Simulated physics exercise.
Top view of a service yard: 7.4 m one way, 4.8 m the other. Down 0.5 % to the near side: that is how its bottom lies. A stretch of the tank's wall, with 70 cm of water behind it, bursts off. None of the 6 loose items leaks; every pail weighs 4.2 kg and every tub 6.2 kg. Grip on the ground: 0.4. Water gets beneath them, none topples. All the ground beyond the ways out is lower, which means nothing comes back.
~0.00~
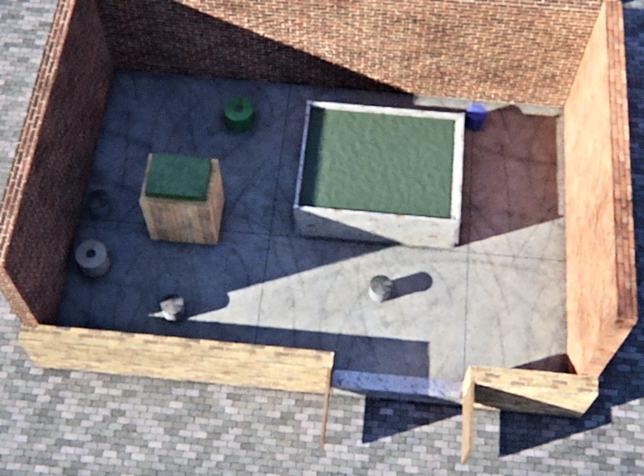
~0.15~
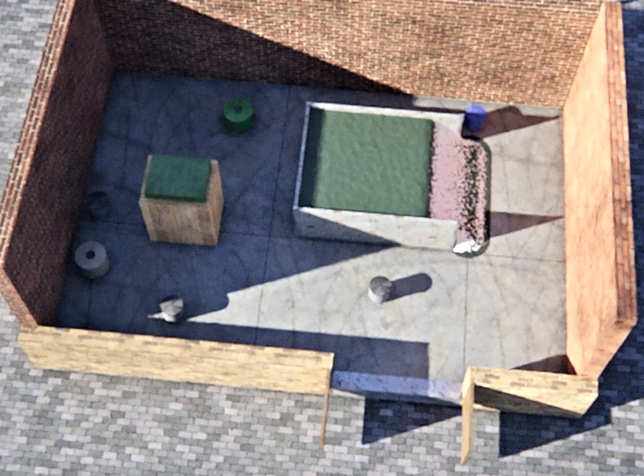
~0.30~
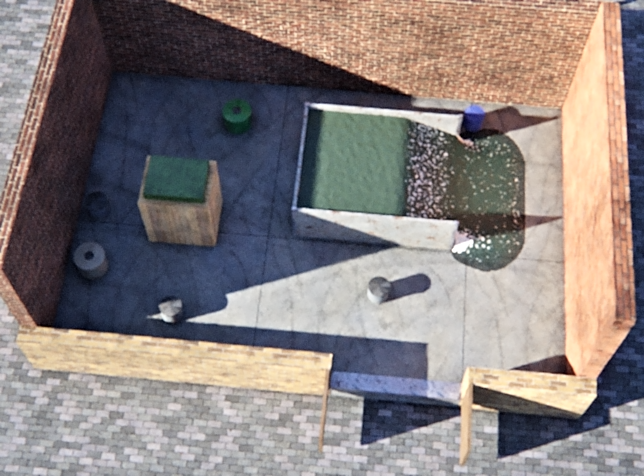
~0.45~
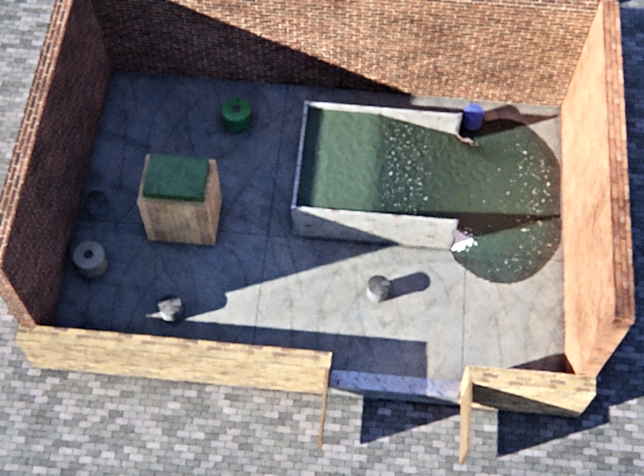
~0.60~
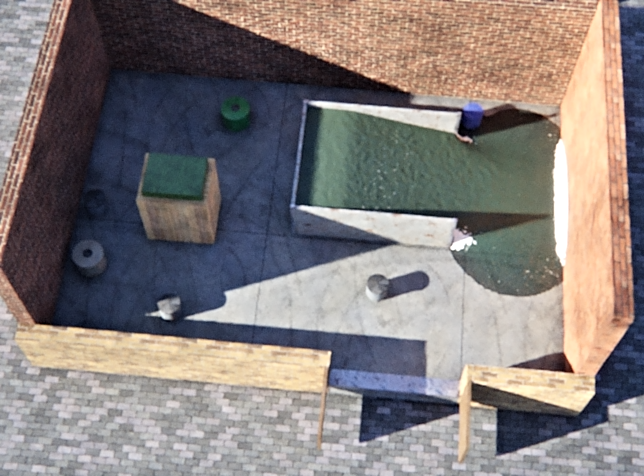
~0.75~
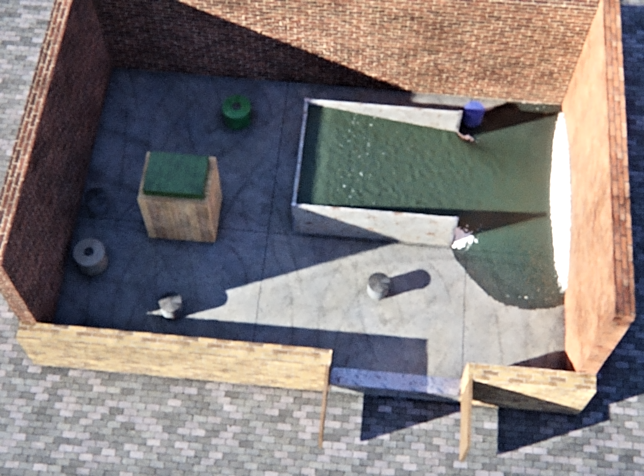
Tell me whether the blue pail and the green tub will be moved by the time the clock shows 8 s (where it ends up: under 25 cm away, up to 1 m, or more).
First the blue pail: It gets moved a long way. Then the green tub: It gets moved a long way.
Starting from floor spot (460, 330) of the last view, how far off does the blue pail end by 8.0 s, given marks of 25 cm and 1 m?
From that spot, it is pushed far off.
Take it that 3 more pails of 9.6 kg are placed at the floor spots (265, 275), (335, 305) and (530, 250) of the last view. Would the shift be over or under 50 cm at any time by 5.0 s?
Taking them in the order given: Falls short, exceeds it and exceeds it.
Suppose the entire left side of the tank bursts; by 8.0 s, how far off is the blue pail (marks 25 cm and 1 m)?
After that, the blue pail is washed away.
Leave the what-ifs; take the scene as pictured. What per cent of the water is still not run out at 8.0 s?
Close to 88 in a hundred parts remain.
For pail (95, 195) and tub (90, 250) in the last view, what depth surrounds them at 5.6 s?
I'd put it at 12 cm and 12 cm respectively.
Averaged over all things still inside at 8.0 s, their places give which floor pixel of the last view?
About (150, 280).
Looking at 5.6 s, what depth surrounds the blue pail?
Close to 12 centimetres.
After 1.6 s the blue pail is near (475, 109), 0.0 m from its start, aground; the green tub is near (236, 106), 0.0 m from its start, aground; 0 of 6 are out; 0 afloat.
After 3.6 s the blue pail is near (192, 81), 4.5 m from its start, afloat; the green tub is near (186, 122), 0.8 m from its start, aground; 0 of 6 are out; 1 afloat.
After 5.6 s the blue pail is near (106, 147), 5.8 m from its start, afloat; the green tub is near (128, 197), 2.3 m from its start, afloat; 0 of 6 are out; 5 afloat.
After 8.0 s the blue pail is near (125, 266), 6.0 m from its start, afloat; the green tub is near (163, 264), 3.0 m from its start, afloat; 0 of 6 are out; 5 afloat.
